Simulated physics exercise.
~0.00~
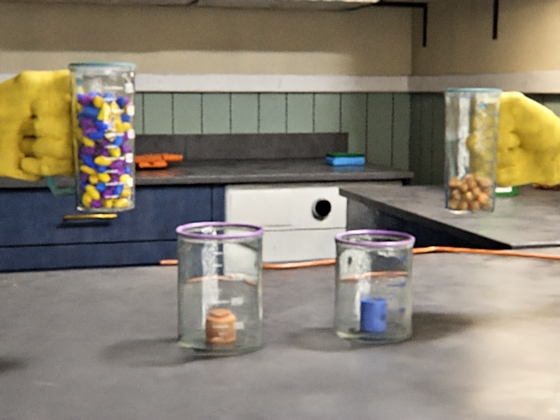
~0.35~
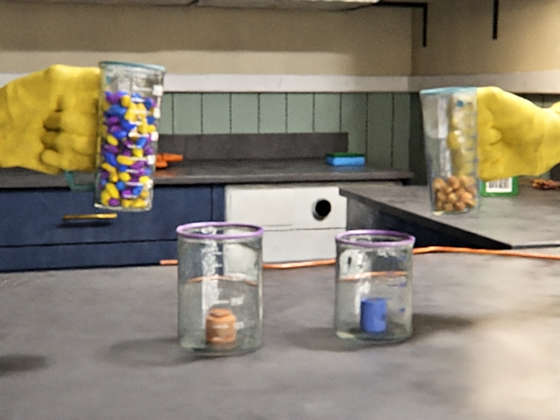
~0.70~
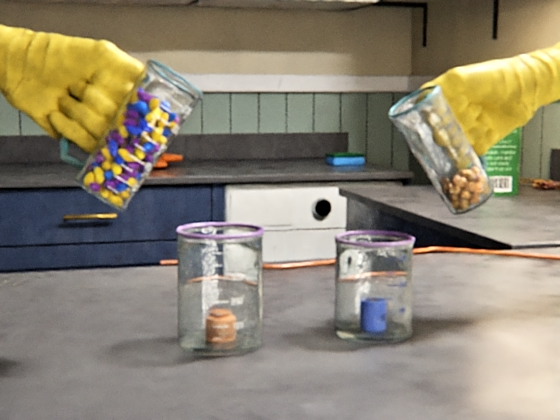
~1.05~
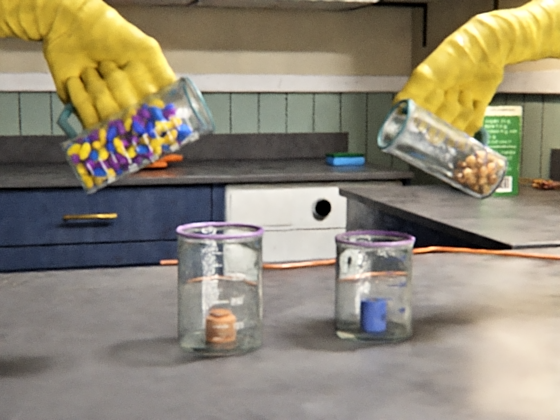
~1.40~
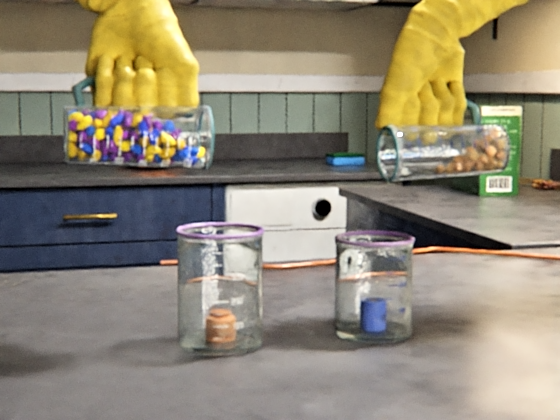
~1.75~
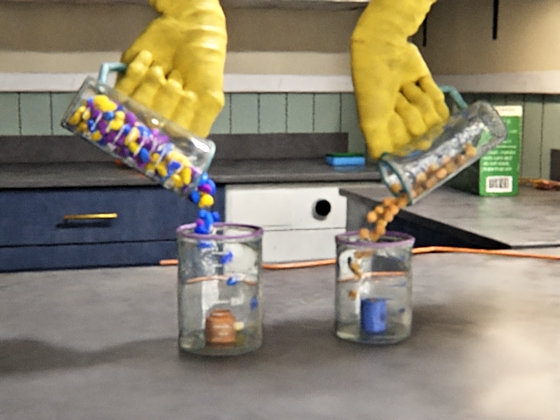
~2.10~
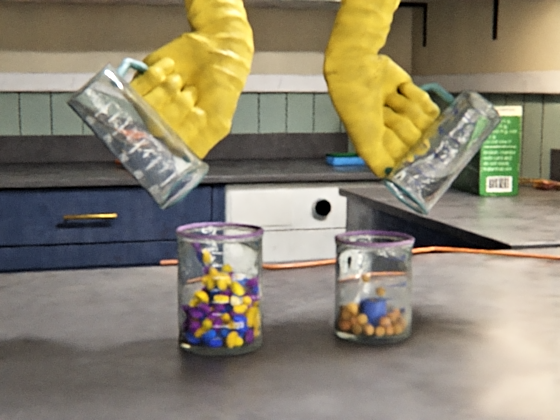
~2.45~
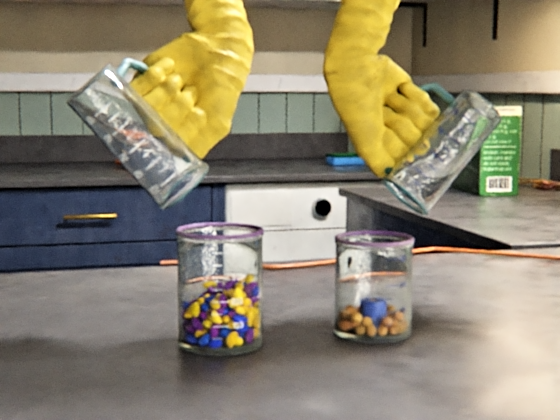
Yellow-gloved hands tipping colourful pieces and brown balls into two beakers, burying the left brown object, the right blue one still showing.
